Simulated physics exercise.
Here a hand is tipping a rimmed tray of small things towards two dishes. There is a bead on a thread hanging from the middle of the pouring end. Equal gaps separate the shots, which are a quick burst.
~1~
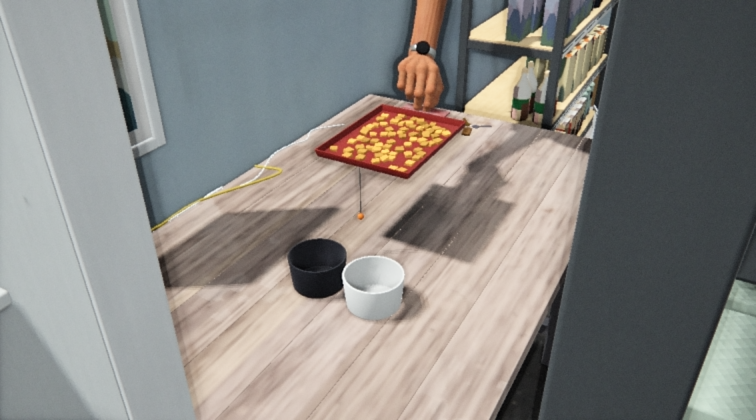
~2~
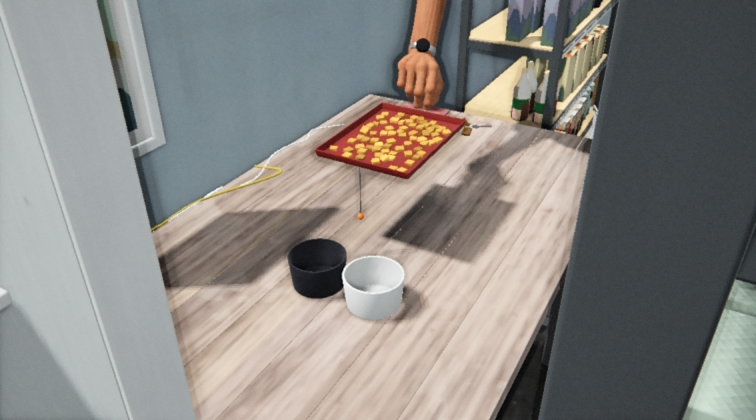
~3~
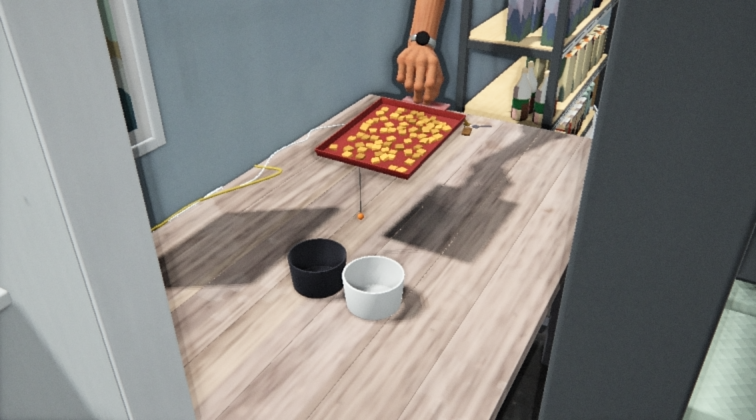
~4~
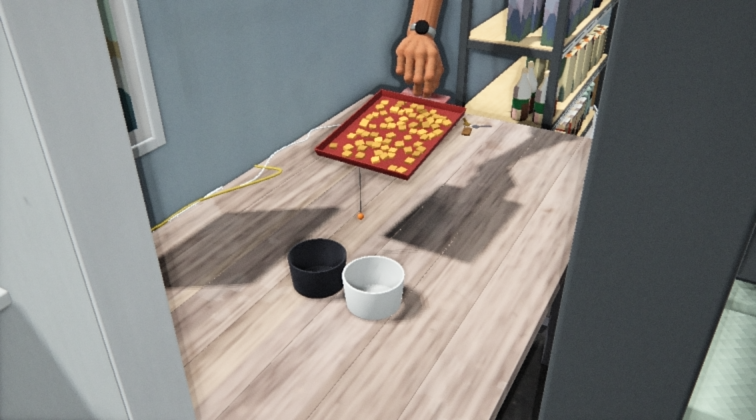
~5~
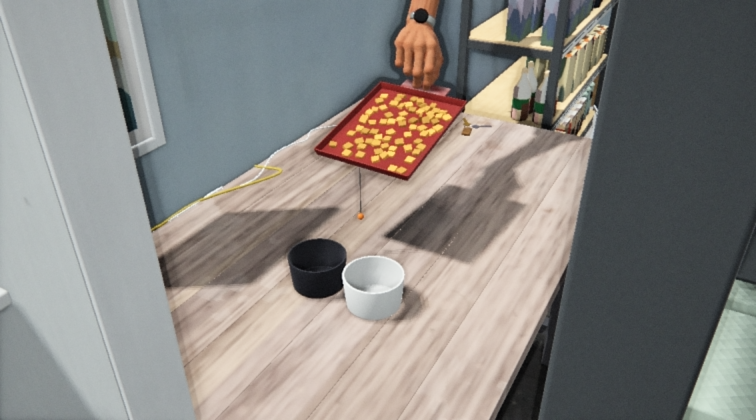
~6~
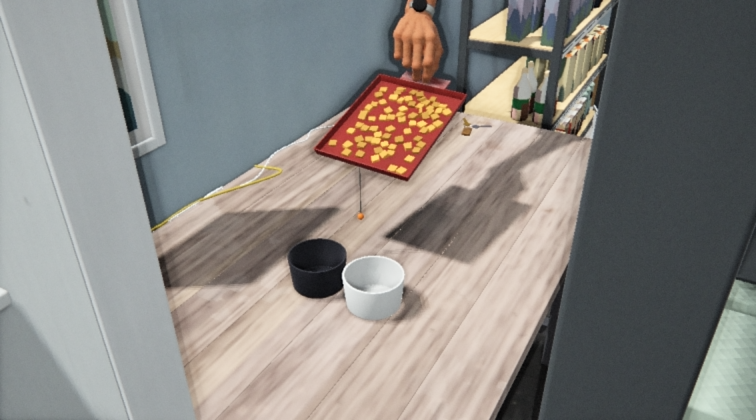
At the start, a hand with a dark watch holds the far end of a red tray of small yellow pieces, nearly level above a wooden table with a black dish and a white dish. The hand then gradually raises that far end, tilting the tray towards the dishes while the pieces shift only slightly.
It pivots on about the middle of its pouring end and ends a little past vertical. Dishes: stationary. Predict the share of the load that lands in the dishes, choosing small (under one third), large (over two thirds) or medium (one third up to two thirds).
Small.
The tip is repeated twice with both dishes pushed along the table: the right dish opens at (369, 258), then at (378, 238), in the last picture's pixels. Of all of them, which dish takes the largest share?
First try: The dish on the right-hand side; second try: The dish on the right-hand side.
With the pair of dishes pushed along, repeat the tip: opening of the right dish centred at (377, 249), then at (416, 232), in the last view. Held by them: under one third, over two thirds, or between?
At the first place beyond two thirds, at the second under a third.
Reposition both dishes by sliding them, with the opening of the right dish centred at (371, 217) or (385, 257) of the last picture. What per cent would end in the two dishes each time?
First try: Roughly 0 per cent; second try: Roughly 70 per cent.
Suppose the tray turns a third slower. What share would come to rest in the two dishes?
It would be close to 10 per cent.
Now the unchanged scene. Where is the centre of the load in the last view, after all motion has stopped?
Close to (372, 272) in the last view.
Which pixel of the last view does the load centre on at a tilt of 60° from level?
I'd put the middle close to (379, 143).
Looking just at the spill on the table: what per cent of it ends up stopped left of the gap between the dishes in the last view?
About 20 percent.
Soon after the last picture, tray tipped steeply; nearly all on the tray; a stray few in the air.
A little later, tray tipped right over; most on the tray; a stray few in the right dish; a small part outside both; a small part in the air.
Later still, tray tipped past a quarter turn; a small part in the right dish; a small part in the left dish; most outside both.
At rest, tray tipped past a quarter turn; a small part in the right dish; a small part in the left dish; most outside both.
